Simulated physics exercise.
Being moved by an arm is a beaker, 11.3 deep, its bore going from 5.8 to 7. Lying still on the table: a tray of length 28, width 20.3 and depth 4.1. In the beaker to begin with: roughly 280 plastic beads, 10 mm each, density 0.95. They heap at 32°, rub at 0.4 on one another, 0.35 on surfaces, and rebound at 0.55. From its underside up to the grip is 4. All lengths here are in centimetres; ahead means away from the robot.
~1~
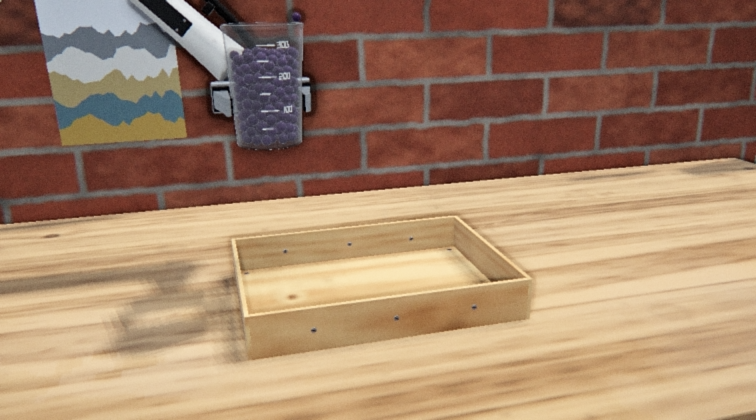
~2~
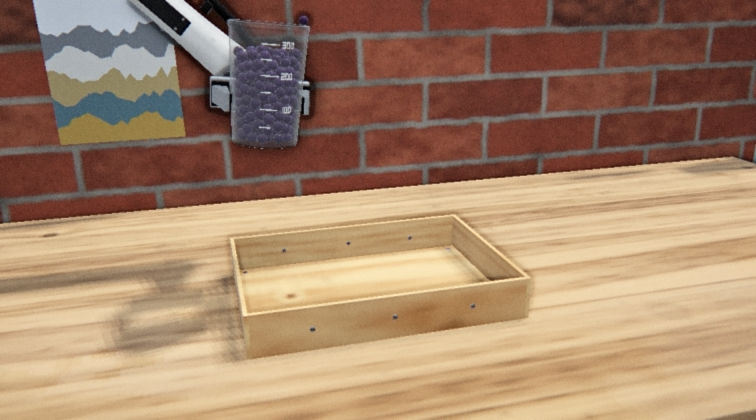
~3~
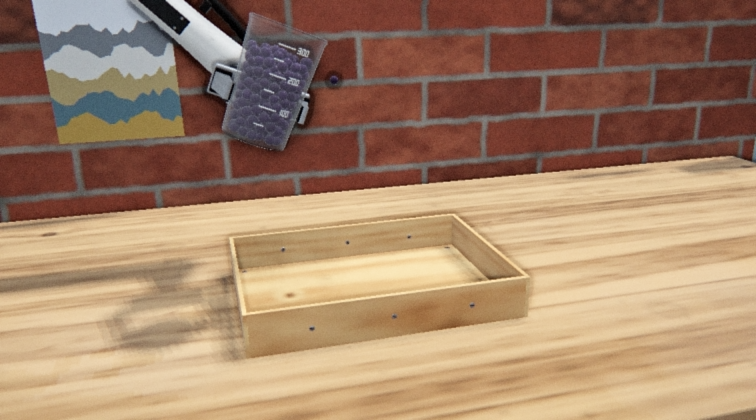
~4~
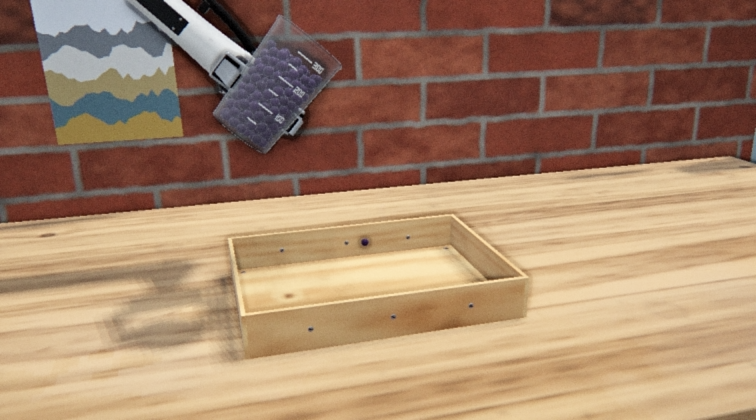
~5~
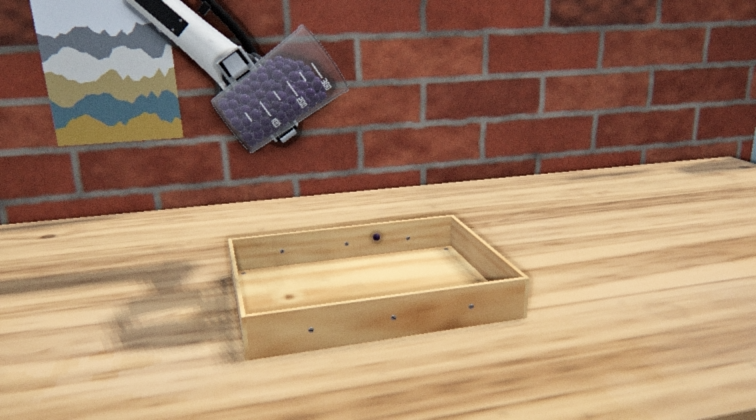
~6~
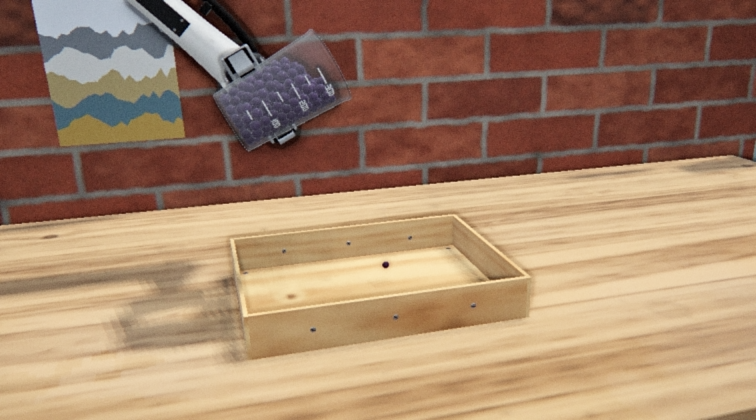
A robot arm tilts a beaker of purple beads rightward, and one bead drops into the tray.
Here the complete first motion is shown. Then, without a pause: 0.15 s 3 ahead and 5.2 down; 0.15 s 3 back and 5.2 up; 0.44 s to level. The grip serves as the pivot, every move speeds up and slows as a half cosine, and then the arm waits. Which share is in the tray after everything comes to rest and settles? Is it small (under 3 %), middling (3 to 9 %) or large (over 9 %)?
Small.
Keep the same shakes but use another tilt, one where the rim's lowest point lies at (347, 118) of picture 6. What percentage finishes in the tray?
It comes out near 10 percent.
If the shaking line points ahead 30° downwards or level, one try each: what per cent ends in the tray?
You'd get about 5 per cent with the first setting and about 20 per cent with the second.
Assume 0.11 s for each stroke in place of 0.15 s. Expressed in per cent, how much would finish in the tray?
It would come to roughly 5 %.
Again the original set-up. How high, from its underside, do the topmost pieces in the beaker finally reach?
10.5 cm.
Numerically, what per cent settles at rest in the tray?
I'd guess near 2 per cent.
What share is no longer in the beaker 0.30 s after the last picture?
By then near 0 % is out.
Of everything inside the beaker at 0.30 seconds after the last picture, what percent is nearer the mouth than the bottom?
My estimate is near 45 per cent.
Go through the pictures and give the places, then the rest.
The first picture shows beaker middle at (266, 87), level; upper third of the load around (264, 66), from x 235 to 295, top at y 15; 276 in the beaker.
The second picture shows beaker middle at (267, 86), tilted 6° forward; upper third of the load around (266, 65), from x 240 to 305, top at y 20.
The third picture shows beaker middle at (270, 86), tilted 22° forward; upper third of the load around (273, 66), from x 235 to 335, top at y 45; 275 in the beaker, 1 in flight or on a rim.
The fourth picture shows beaker middle at (274, 89), tilted 41° forward; upper third of the load around (277, 72), from x 225 to 365, top at y 45; 275 in the beaker, 1 in the tray.
The fifth picture shows beaker middle at (277, 93), tilted 57° forward; upper third of the load around (283, 80), from x 225 to 375, top at y 60; 275 in the beaker, 1 in the tray.
The sixth picture shows beaker middle at (280, 95), tilted 63° forward; upper third of the load around (282, 83), from x 225 to 385, top at y 60; 275 in the beaker, 1 in the tray.
Then, 0.30 s after the last picture, tilted 63° forward, highest piece 25 above the table; 274 in the beaker, 1 in the tray, 1 in flight or on a rim.
Then, 0.59 s after the last picture, tilted 16° forward, highest piece 28 above the table; 273 in the beaker, 3 in the tray.
Then, 0.94 s after the last picture, level, highest piece 28 above the table; 273 in the beaker, 3 in the tray.
Then, 1.99 s after the last picture, level, highest piece 28 above the table; 273 in the beaker, 3 in the tray.
Final count, 273 in the beaker, 3 in the tray. That is 1 % in the tray.
